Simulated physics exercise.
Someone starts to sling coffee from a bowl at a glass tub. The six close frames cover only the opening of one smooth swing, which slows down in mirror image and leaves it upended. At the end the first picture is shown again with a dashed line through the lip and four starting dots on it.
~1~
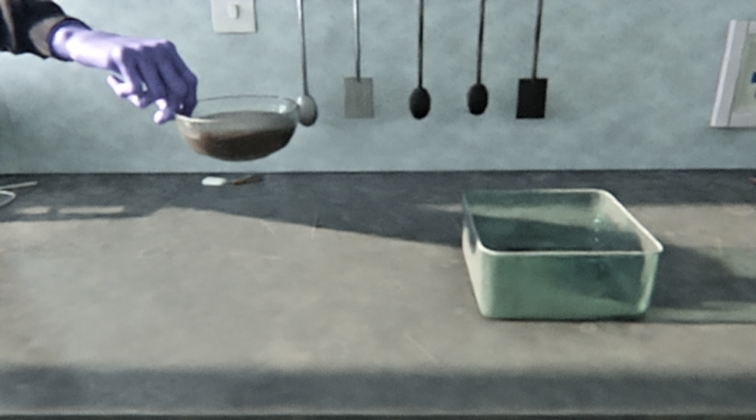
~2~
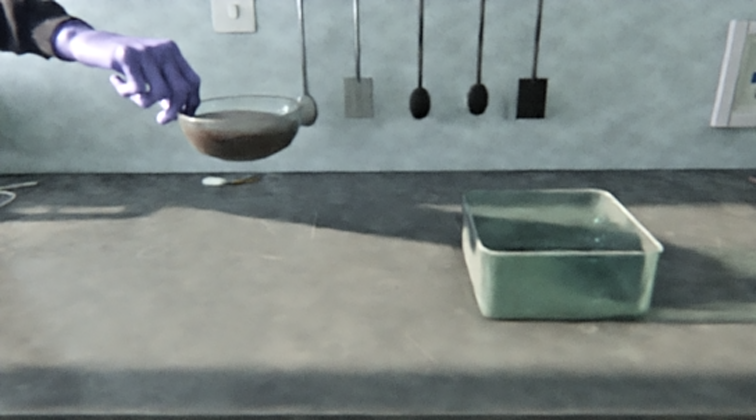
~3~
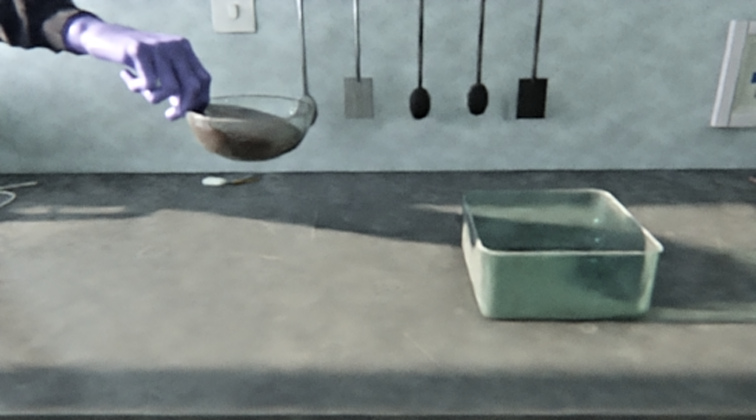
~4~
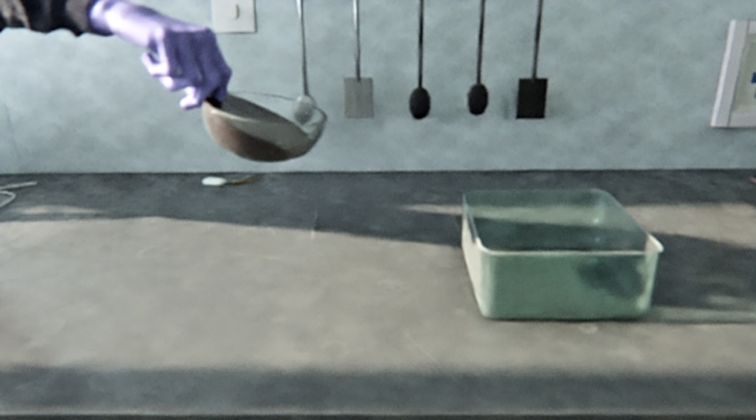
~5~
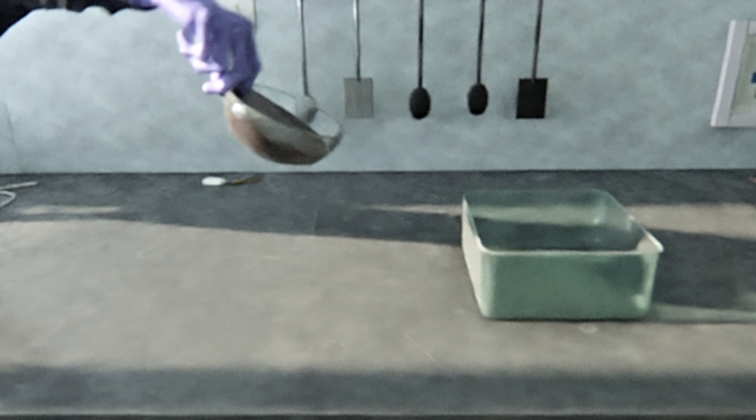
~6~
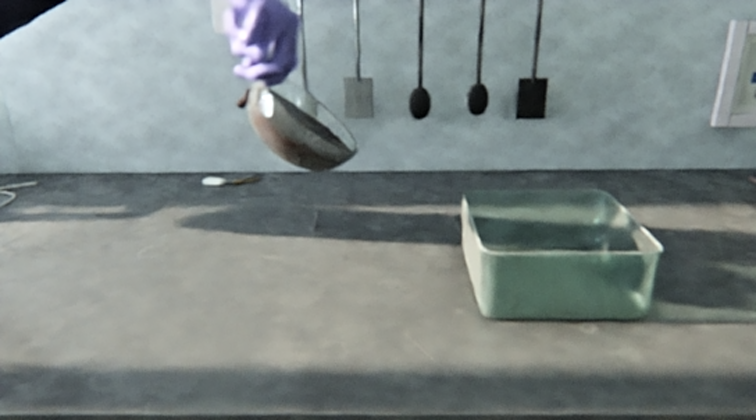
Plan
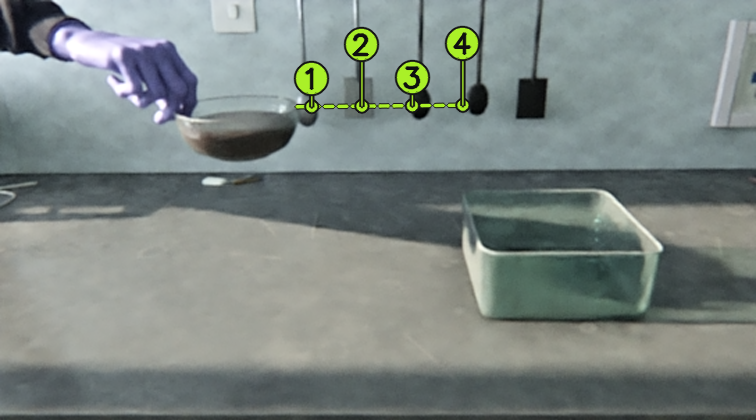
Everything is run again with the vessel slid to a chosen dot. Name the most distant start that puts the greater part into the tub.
The limit is 2.
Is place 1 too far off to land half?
Yes, that goes wrong.
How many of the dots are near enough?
Three of them.
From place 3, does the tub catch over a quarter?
Yes.
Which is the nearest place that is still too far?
Place 1.
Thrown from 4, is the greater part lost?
No.
On the marked copy, 1 at (311, 106); 2 at (361, 106); 3 at (412, 105); 4 at (462, 105).
Choosing 1, about 19 % lands in the tub, 76 % falls short and 5 % goes beside or beyond.
Choosing 2, about 64 % lands in the tub, 13 % falls short and 23 % goes beside or beyond.
Choosing 3, about 79 % lands in the tub, 11 % falls short and 10 % goes beside or beyond.
Choosing 4, about 85 % lands in the tub, 7 % falls short and 9 % goes beside or beyond.
